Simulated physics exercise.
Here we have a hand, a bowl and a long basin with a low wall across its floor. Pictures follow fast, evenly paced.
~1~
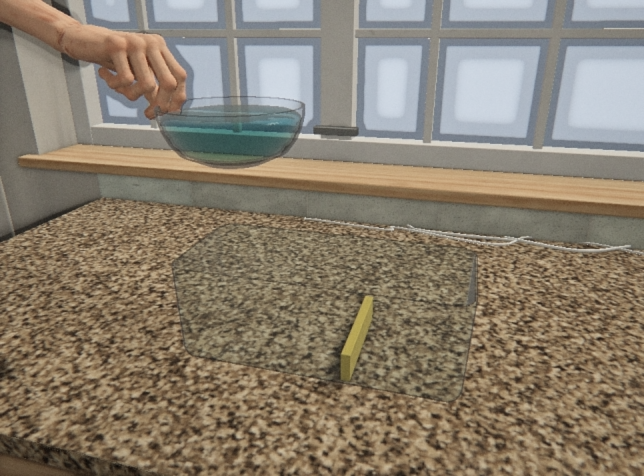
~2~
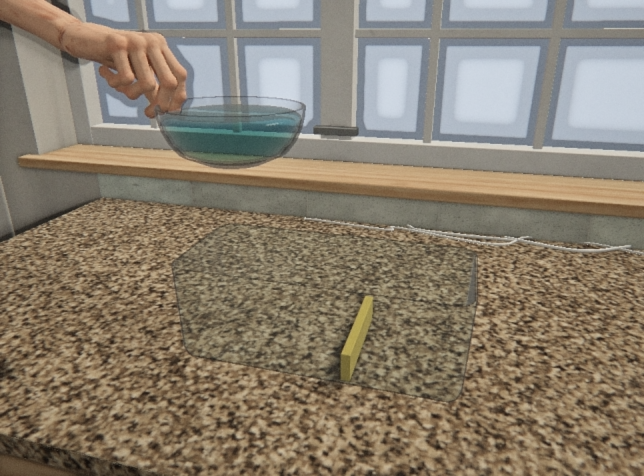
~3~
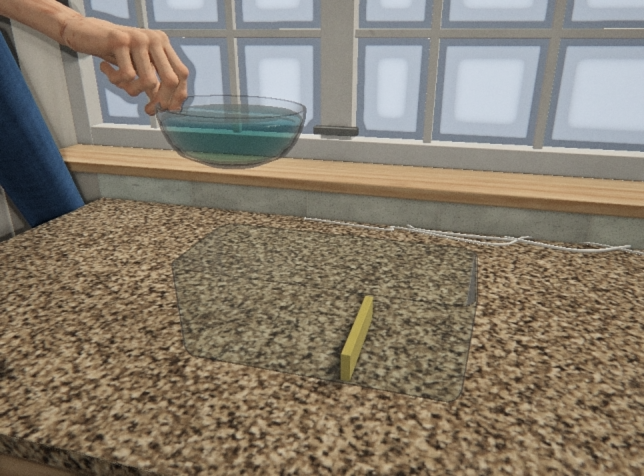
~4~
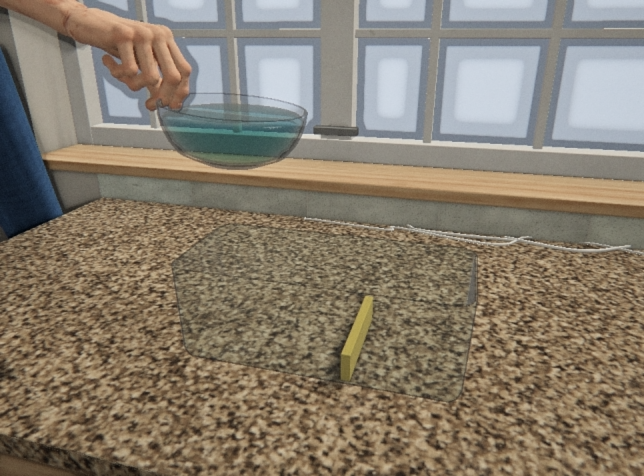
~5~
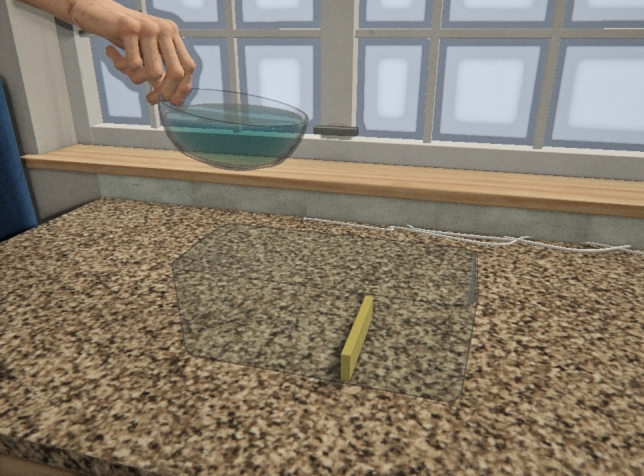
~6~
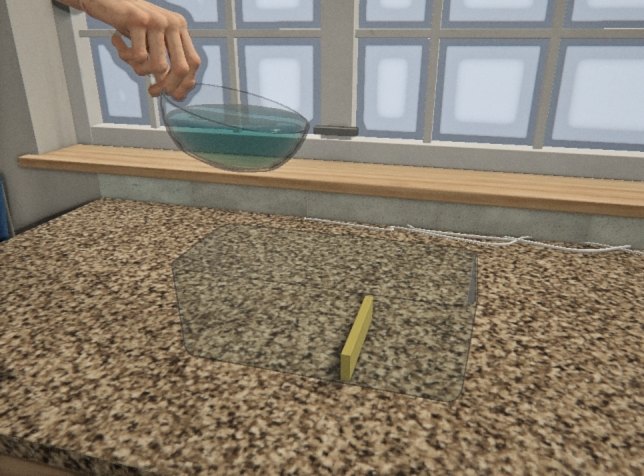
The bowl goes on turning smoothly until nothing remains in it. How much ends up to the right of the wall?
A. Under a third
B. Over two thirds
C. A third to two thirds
C, A third to two thirds.
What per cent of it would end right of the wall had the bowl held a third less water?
It should come out close to 25 per cent.
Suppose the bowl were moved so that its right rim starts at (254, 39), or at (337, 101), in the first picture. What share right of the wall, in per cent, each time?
Near 15 % and 65 %.
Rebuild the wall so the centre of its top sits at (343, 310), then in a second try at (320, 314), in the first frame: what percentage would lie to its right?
My guess is some 60 percent the first time and some 75 percent the second.
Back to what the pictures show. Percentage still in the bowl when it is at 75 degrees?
I'd put it near 25 %.
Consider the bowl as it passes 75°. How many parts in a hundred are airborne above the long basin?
That comes to near 45 percent.
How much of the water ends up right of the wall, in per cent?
Roughly 45 percent of it.
A moment on, the bowl is tipped on its side and 23 per cent is still to pour, 10 is left of the wall and 23 right of it.
Next, the bowl is tipped right over and 0 per cent is still to pour, 50 is left of the wall and 46 right of it.
Then the bowl is tipped right over and 0 per cent is still to pour, 54 is left of the wall and 45 right of it.
Later the bowl is tipped right over and 0 per cent is still to pour, 53 is left of the wall and 45 right of it.
At rest 53 per cent lies left of the wall, 45 right of it and 1 outside.
